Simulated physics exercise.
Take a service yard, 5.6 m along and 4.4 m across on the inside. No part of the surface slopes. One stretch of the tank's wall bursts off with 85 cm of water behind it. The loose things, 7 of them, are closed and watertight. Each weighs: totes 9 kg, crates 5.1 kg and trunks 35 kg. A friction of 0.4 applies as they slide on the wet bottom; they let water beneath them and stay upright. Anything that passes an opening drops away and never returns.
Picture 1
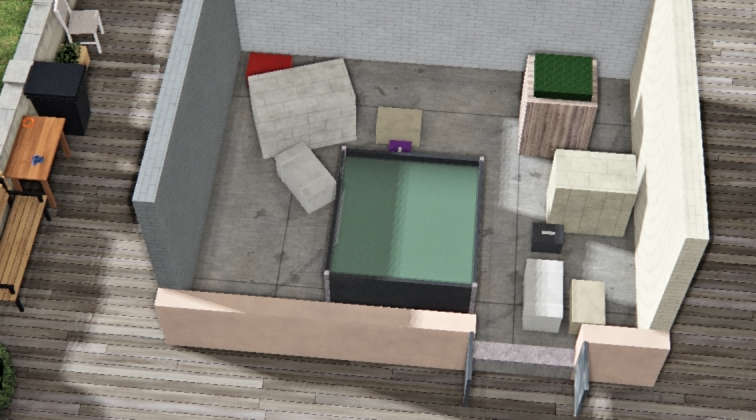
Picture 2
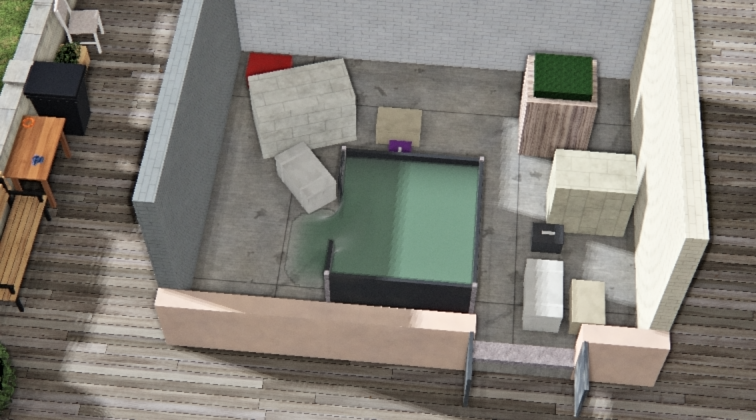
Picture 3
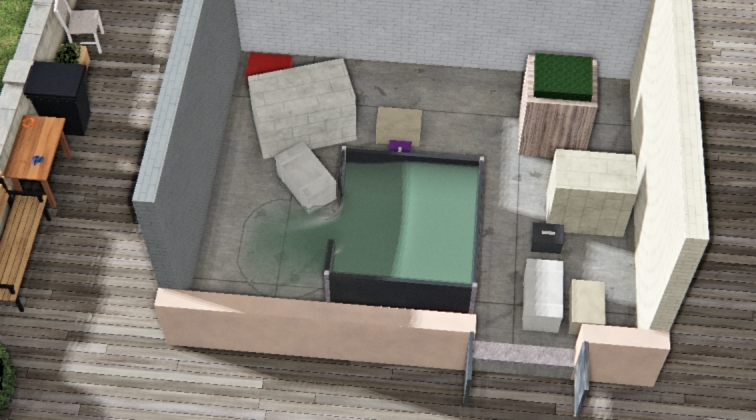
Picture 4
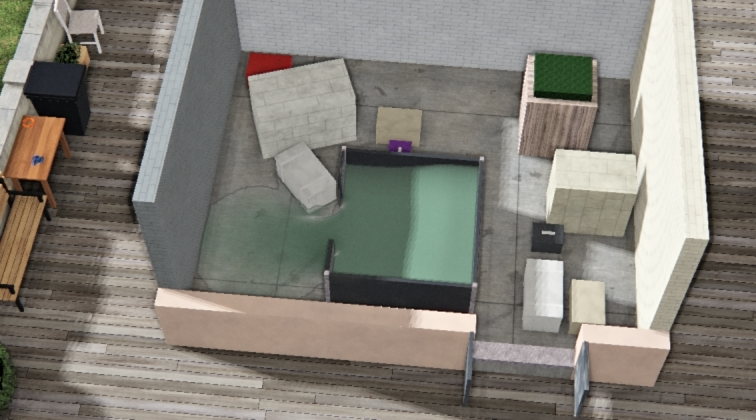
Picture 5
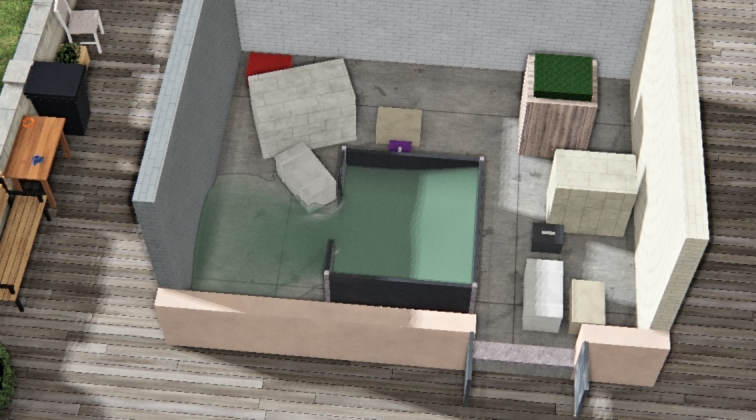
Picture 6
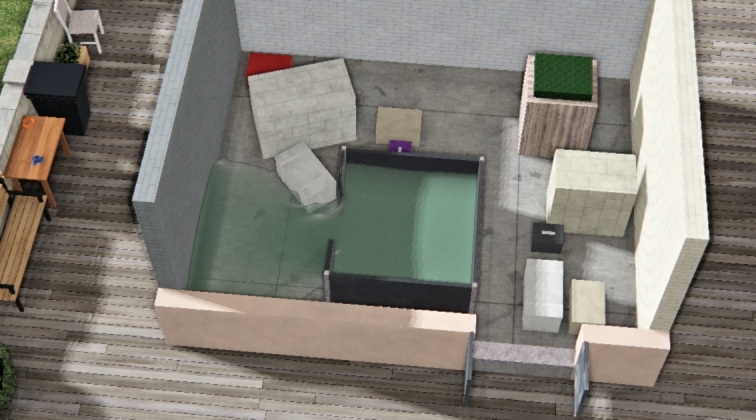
The video shows a walled yard with a dark-framed tank of green water among pale blocks and boxes; water pours through the tank's left side and spreads across the floor to the left wall, while the surrounding objects stay still.
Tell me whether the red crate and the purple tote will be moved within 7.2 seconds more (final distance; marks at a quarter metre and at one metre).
Once settled, the red crate lies far from the start and the purple tote lies far from the start.
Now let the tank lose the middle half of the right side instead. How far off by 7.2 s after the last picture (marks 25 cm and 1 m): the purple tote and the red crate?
Then the purple tote holds its place, the red crate is nudged along.
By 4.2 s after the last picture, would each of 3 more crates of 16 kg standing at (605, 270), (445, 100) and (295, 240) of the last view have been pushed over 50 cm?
Going one by one: Not far enough, too far, too far.
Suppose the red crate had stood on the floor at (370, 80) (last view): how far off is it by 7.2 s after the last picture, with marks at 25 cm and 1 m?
Well, it is shoved a long way.
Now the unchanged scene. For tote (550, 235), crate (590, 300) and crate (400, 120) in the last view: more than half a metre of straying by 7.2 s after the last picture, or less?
Well, going one by one, it's too far, not that far and too far.
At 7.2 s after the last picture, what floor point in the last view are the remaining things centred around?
The average lands around (538, 256).
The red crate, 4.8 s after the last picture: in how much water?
Depth approx. 13 cm.
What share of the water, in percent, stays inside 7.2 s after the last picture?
Remaining: Approx. 96 per cent.
Then, 0.9 s after the last picture the red crate is near (281, 51), 0.3 m from its start, aground; the purple tote is near (400, 152), 0.0 m from its start, aground; 0 of 7 are out; 0 afloat.
Then, 2.8 s after the last picture the red crate is near (423, 99), 2.2 m from its start, afloat; the purple tote is near (410, 156), 0.2 m from its start, aground; 0 of 7 are out; 2 afloat.
Then, 4.8 s after the last picture the red crate is near (506, 135), 3.5 m from its start, afloat; the purple tote is near (479, 165), 1.1 m from its start, afloat; 0 of 7 are out; 3 afloat.
Then, 7.2 s after the last picture the red crate is near (529, 170), 4.0 m from its start, afloat; the purple tote is near (538, 253), 2.4 m from its start, afloat; 0 of 7 are out; 5 afloat.
